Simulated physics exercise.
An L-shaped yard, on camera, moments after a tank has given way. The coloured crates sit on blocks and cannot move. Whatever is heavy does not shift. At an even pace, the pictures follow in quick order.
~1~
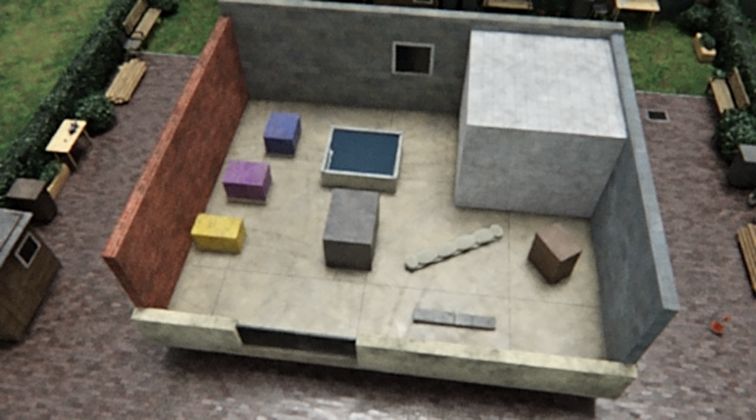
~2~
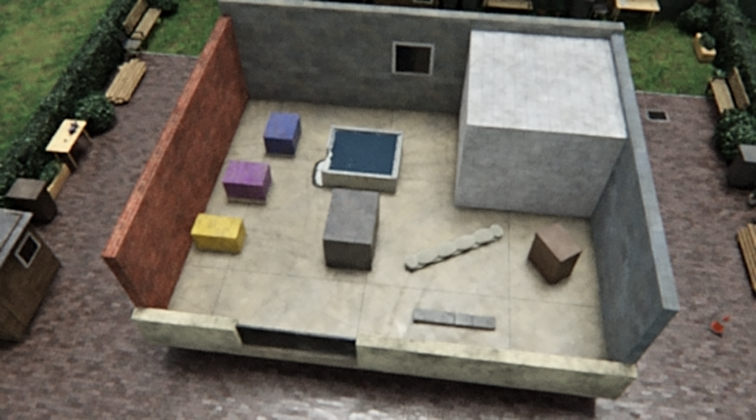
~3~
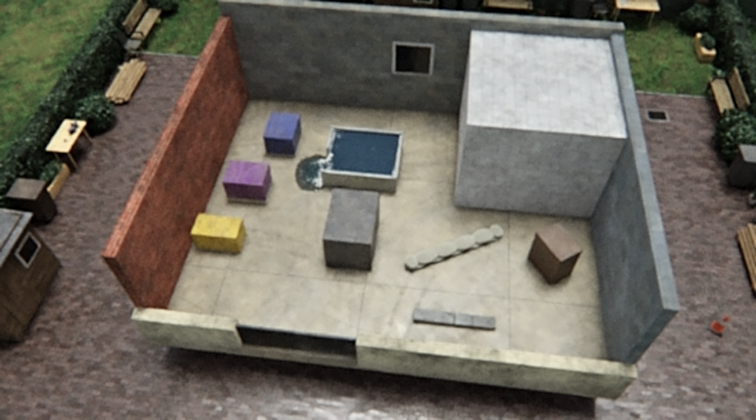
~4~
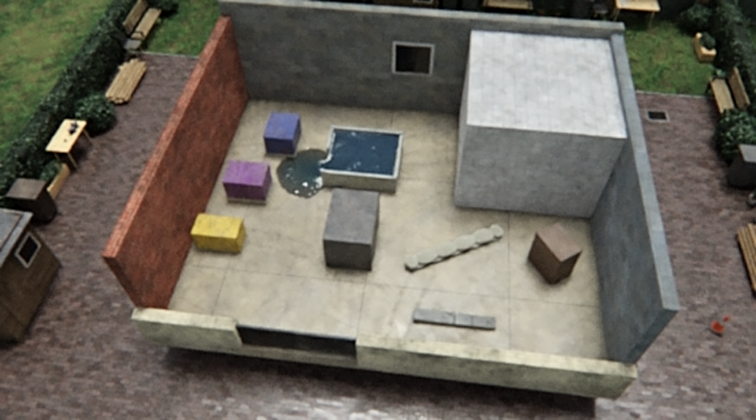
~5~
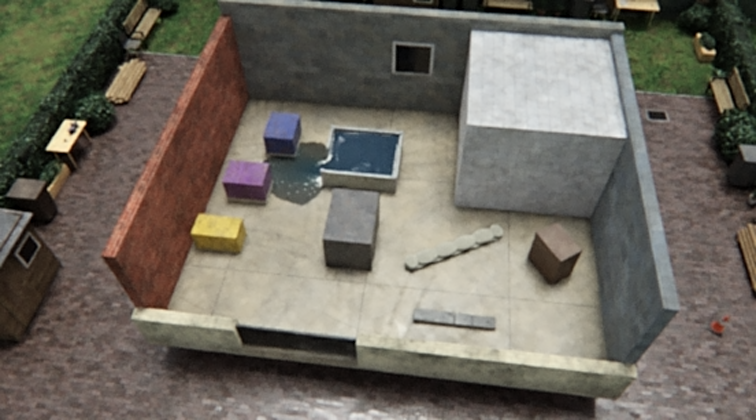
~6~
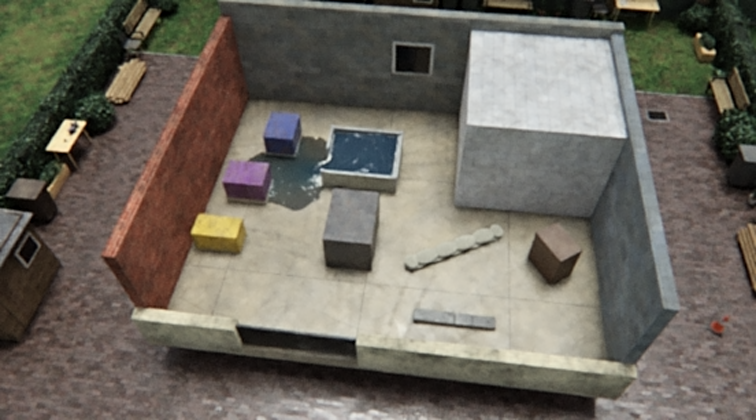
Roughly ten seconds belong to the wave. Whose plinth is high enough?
In order: The yellow crate is exposed; the blue crate is exposed; the purple crate is exposed.
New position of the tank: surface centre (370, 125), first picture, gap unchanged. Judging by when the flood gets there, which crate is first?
Blue one.
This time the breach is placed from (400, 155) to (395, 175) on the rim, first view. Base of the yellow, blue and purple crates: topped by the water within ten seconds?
The yellow crate never gets wet; the blue crate never gets wet; the purple crate never gets wet.
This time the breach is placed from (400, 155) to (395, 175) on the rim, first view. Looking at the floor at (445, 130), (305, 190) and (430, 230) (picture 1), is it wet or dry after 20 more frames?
Obs. 1: Sodden; obs. 2: Moisture-free; obs. 3: Sodden.
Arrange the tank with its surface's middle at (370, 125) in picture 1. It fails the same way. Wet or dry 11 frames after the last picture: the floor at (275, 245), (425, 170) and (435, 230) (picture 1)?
As listed: Flooded, free of water, no water.
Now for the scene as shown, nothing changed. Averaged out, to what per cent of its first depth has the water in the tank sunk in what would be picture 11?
Around 70 percent, give or take.
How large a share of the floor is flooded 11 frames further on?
About 20 percent.
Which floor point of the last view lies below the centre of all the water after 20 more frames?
I'd place it roughly at (303, 177).
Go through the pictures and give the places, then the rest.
The tank at (363, 154) is whole and still, in the first frame.
The front is at (317, 184), out from the gap at (327, 170), in the second frame.
Water pours out at (327, 170) and has run to (302, 164), in the third frame.
Water pours out at (327, 170) and has run to (280, 173), in the fourth frame.
Water pours out at (327, 170) and has run to a hidden place, in the fifth frame.
Water pours out at (327, 170) and has run to a hidden place, in the sixth frame.
A moment on, water covers 10 % of the floor; the yellow crate water round its plinth, the blue crate water round its plinth, the purple crate water round its plinth.
Next, water covers 20 % of the floor; the yellow crate water round its plinth, the blue crate water round its plinth, the purple crate water round its plinth.
Then, water covers 30 % of the floor; the yellow crate water round its plinth, the blue crate water round its plinth, the purple crate water round its plinth.
Later, water covers 40 % of the floor; the yellow crate water round its plinth, the blue crate water round its plinth, the purple crate water round its plinth.
In the end, water covers 55 % of the floor; the yellow crate was topped, the blue crate was topped, the purple crate was topped.
